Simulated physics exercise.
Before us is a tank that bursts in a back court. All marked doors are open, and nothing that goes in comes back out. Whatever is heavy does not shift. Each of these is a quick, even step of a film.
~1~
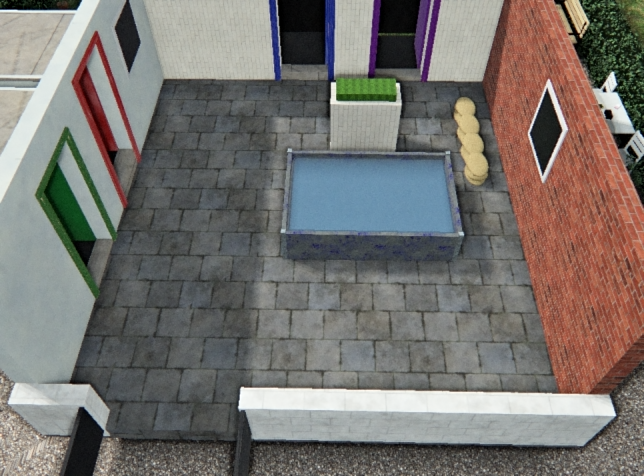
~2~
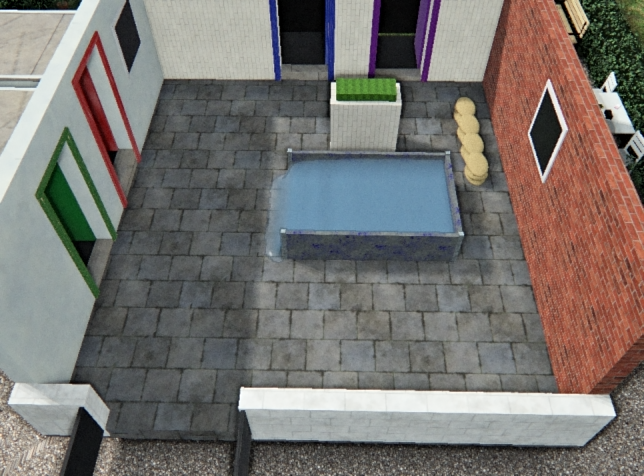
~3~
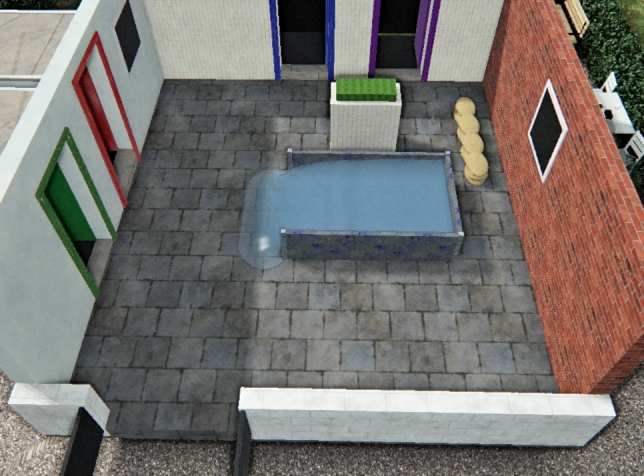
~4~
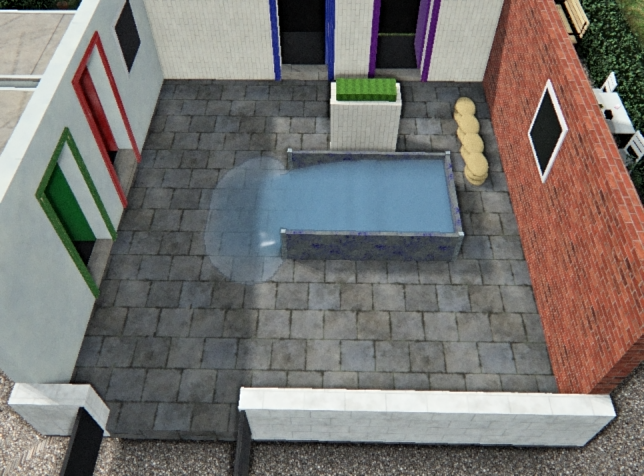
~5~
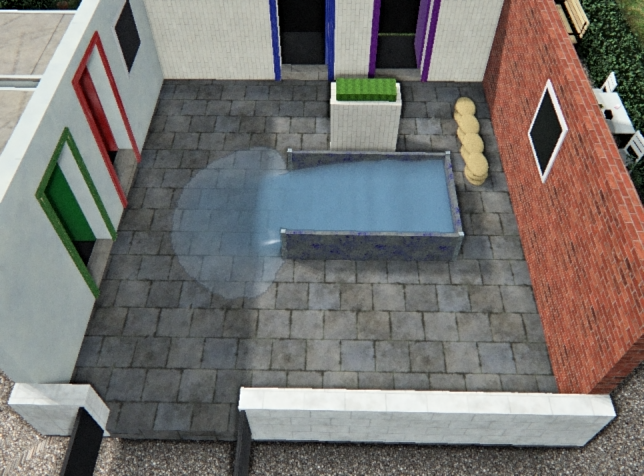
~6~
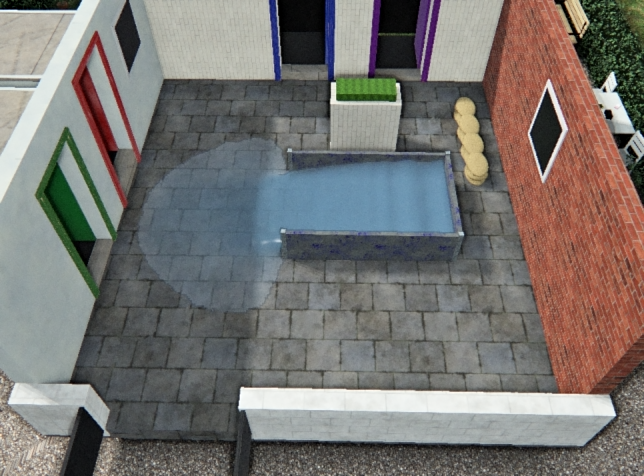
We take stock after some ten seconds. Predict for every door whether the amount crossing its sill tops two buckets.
The blue door does not exceed two buckets; the purple door does not exceed two buckets; the green door exceeds two buckets; the red door does not exceed two buckets.
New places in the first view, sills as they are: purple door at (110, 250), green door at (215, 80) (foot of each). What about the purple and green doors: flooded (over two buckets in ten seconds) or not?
Purple: Overshoots; green: Overshoots.
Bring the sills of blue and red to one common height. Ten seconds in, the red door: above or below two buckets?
Note: Red door tops the limit.
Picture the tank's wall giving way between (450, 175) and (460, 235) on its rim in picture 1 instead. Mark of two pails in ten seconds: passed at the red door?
Well, the red door comes up short this time.
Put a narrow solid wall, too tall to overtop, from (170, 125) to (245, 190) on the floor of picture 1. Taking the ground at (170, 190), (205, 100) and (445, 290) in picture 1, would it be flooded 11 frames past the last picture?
Results in order: Swamped / swamped / bone-dry.
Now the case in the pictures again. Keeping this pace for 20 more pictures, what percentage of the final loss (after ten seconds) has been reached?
Share gone by then: About 35 %.
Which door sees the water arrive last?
The purple door.
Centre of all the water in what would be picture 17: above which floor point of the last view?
Somewhere near (251, 212).
A moment on, water covers 25 % of the floor; the blue door not reached, the purple door not reached, the green door under two buckets in, the red door wet at the sill, nothing in.
Next, water covers 35 % of the floor; the blue door not reached, the purple door not reached, the green door over two buckets in, the red door wet at the sill, nothing in.
Then, water covers 40 % of the floor; the blue door wet at the sill, nothing in, the purple door not reached, the green door far over two buckets in, the red door wet at the sill, nothing in.
Later, water covers 70 % of the floor; the blue door wet at the sill, nothing in, the purple door wet at the sill, nothing in, the green door far over two buckets in, the red door wet at the sill, nothing in.
In the end, water covers 95 % of the floor; the blue door wet at the sill, nothing in, the purple door wet at the sill, nothing in, the green door far over two buckets in, the red door wet at the sill, nothing in.
